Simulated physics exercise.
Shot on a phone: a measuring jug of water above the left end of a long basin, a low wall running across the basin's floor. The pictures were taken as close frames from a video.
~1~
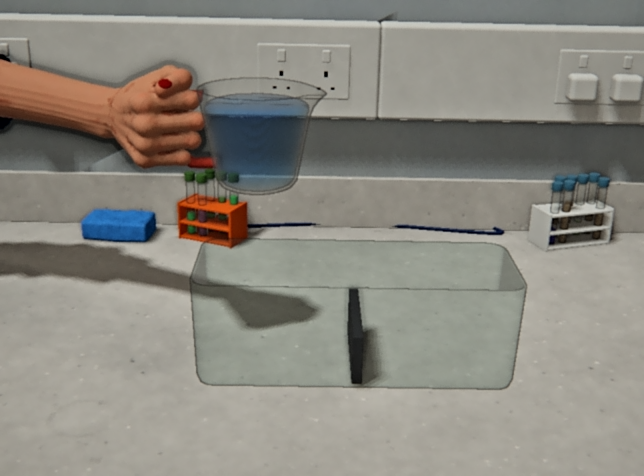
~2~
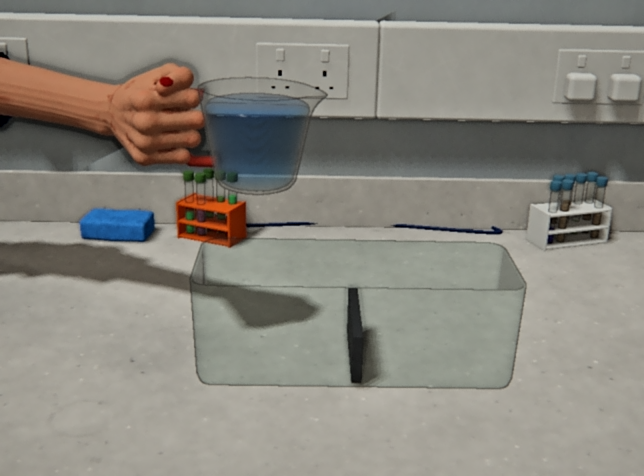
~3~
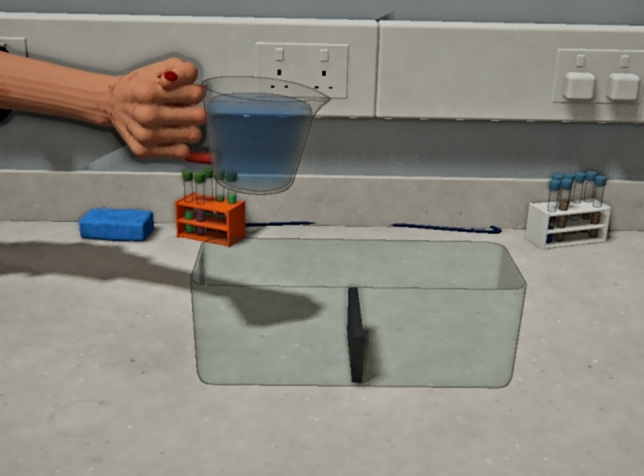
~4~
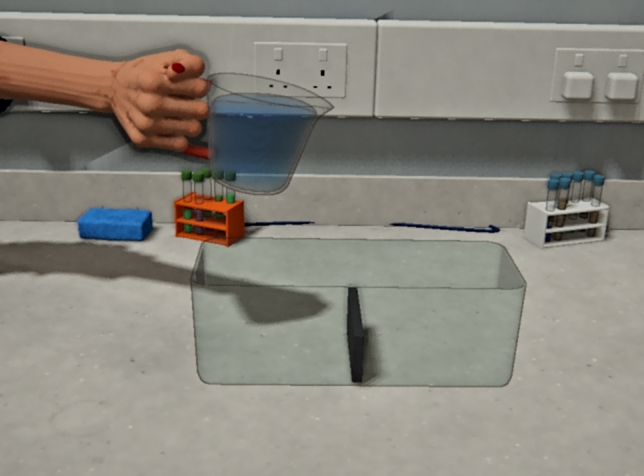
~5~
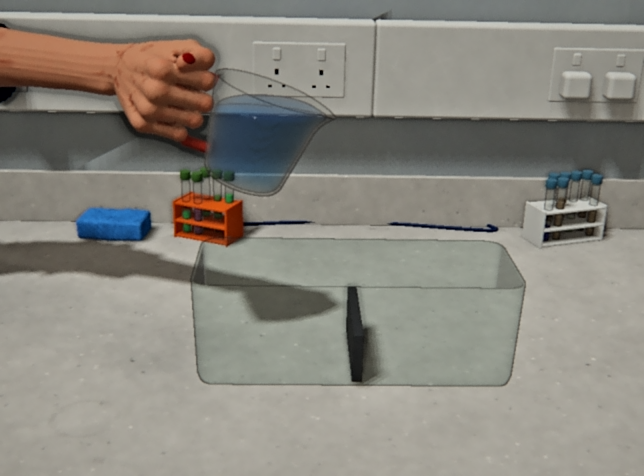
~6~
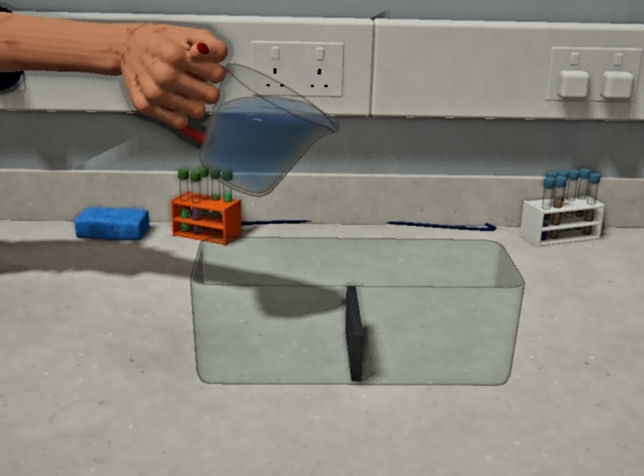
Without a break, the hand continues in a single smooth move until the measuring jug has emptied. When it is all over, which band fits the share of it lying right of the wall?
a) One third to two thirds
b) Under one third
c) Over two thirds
Answer: C.
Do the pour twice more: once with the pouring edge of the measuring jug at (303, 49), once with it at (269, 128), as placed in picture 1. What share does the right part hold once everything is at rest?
First try: About 65 %; second try: About 5 %.
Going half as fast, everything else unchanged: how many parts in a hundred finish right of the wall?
Close to 85 out of every hundred.
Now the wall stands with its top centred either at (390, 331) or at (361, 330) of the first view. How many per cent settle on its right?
It works out to around 30 per cent for the first and around 80 per cent for the second.
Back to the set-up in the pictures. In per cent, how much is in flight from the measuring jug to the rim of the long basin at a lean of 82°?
About 30 per cent.
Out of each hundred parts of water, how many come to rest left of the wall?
Near 10 in a hundred.
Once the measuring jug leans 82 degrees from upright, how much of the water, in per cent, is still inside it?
Close to 50 per cent.
A moment on, the measuring jug is tipped on its side and 51 per cent is still to pour, 0 is left of the wall and 20 right of it.
Next, the measuring jug is tipped on its side and 12 per cent is still to pour, 5 is left of the wall and 69 right of it.
Then the measuring jug is tipped on its side and 2 per cent is still to pour, 8 is left of the wall and 87 right of it.
Later the measuring jug is tipped on its side and 0 per cent is still to pour, 11 is left of the wall and 88 right of it.
At rest 12 per cent lies left of the wall, 88 right of it and 1 outside.
